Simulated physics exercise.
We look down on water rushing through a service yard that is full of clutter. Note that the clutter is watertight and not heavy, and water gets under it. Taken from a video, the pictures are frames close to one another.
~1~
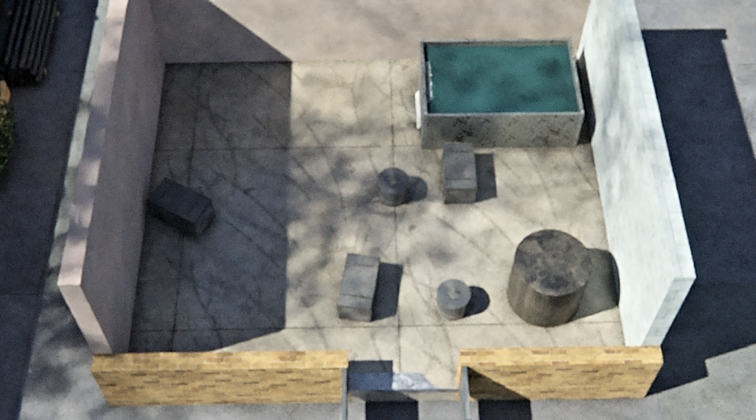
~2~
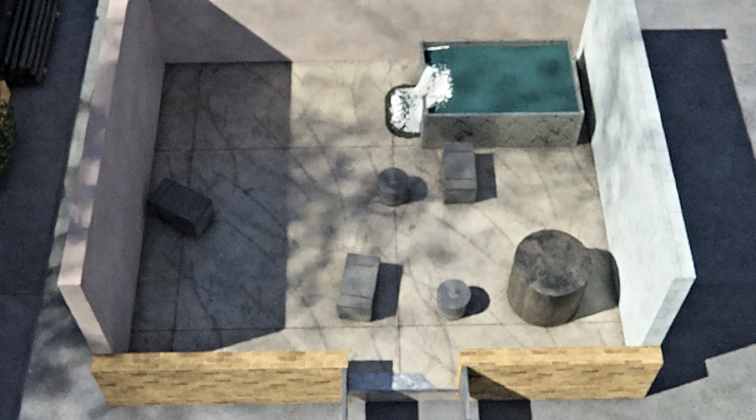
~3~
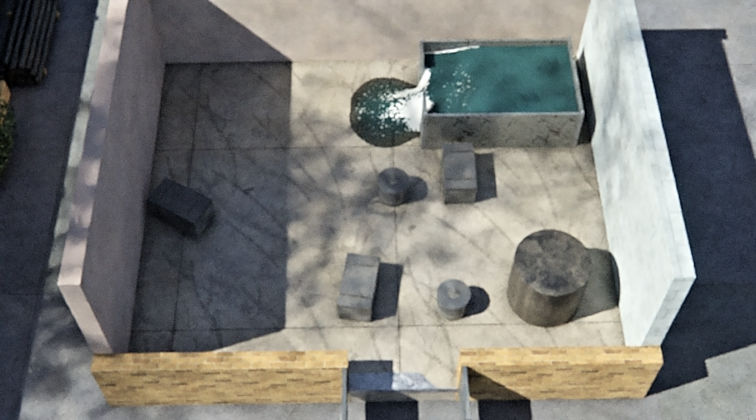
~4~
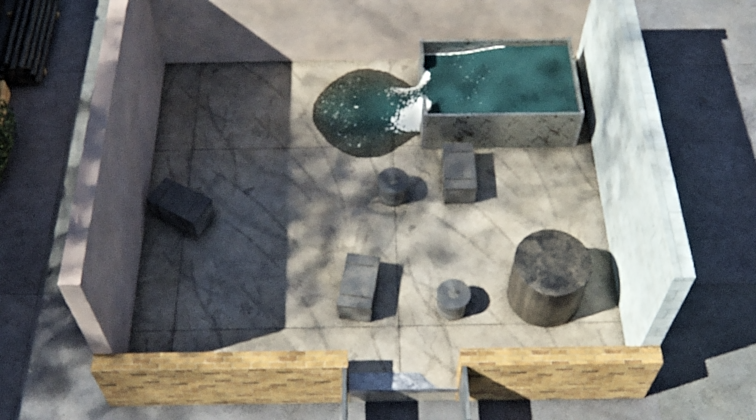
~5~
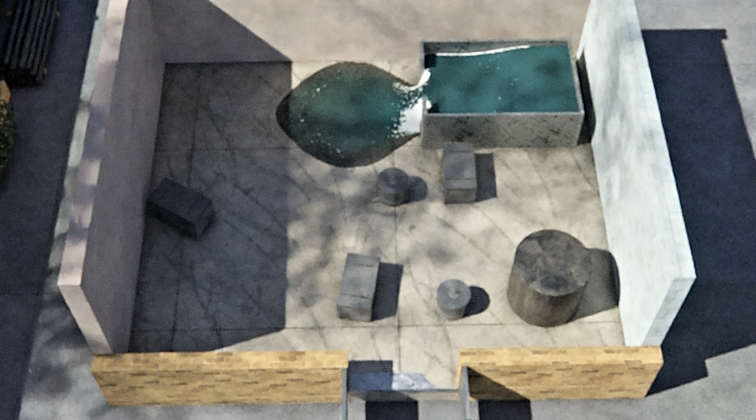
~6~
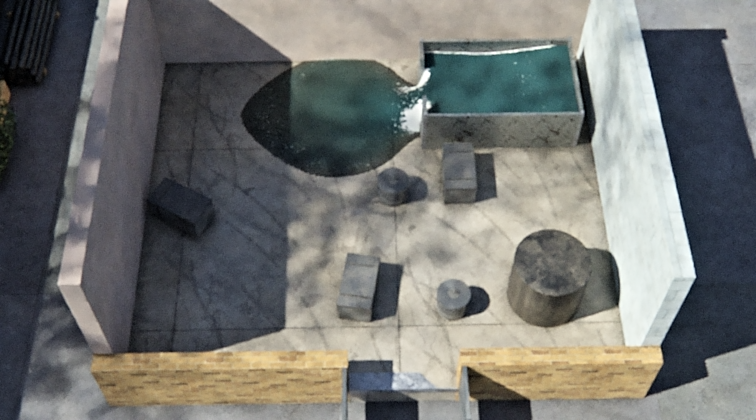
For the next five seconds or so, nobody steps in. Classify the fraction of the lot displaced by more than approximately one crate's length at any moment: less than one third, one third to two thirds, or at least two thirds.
The fraction is less than one third.
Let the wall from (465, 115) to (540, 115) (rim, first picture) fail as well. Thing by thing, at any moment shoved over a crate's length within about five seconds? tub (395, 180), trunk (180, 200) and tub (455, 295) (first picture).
Here is how they go, in order: Fails to go that far, fails to go that far, and dislodged that far.
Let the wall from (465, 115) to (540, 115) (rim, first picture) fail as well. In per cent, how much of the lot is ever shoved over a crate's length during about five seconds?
It comes to some 60 per cent.
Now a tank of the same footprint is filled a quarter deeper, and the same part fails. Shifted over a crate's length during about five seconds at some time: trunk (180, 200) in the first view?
As for that object: Went the full length.
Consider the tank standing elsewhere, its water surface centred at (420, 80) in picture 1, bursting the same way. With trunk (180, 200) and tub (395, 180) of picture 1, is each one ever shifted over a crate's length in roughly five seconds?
First one: Covered that distance; second one: Stayed short.
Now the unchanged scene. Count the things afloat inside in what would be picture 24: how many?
Result - 1.
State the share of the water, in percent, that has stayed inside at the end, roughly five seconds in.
It works out at roughly 100 percent.
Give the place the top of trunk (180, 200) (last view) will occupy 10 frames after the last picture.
Somewhere near (166, 231).
A moment on, 0 of 5 are well off their spots; 0 afloat.
Next, 1 of 5 are well off their spots; 0 afloat.
Later, 1 of 5 are well off their spots; 1 afloat.
In the end, 1 of 5 are well off their spots, and 1 have been at some point; 1 afloat.
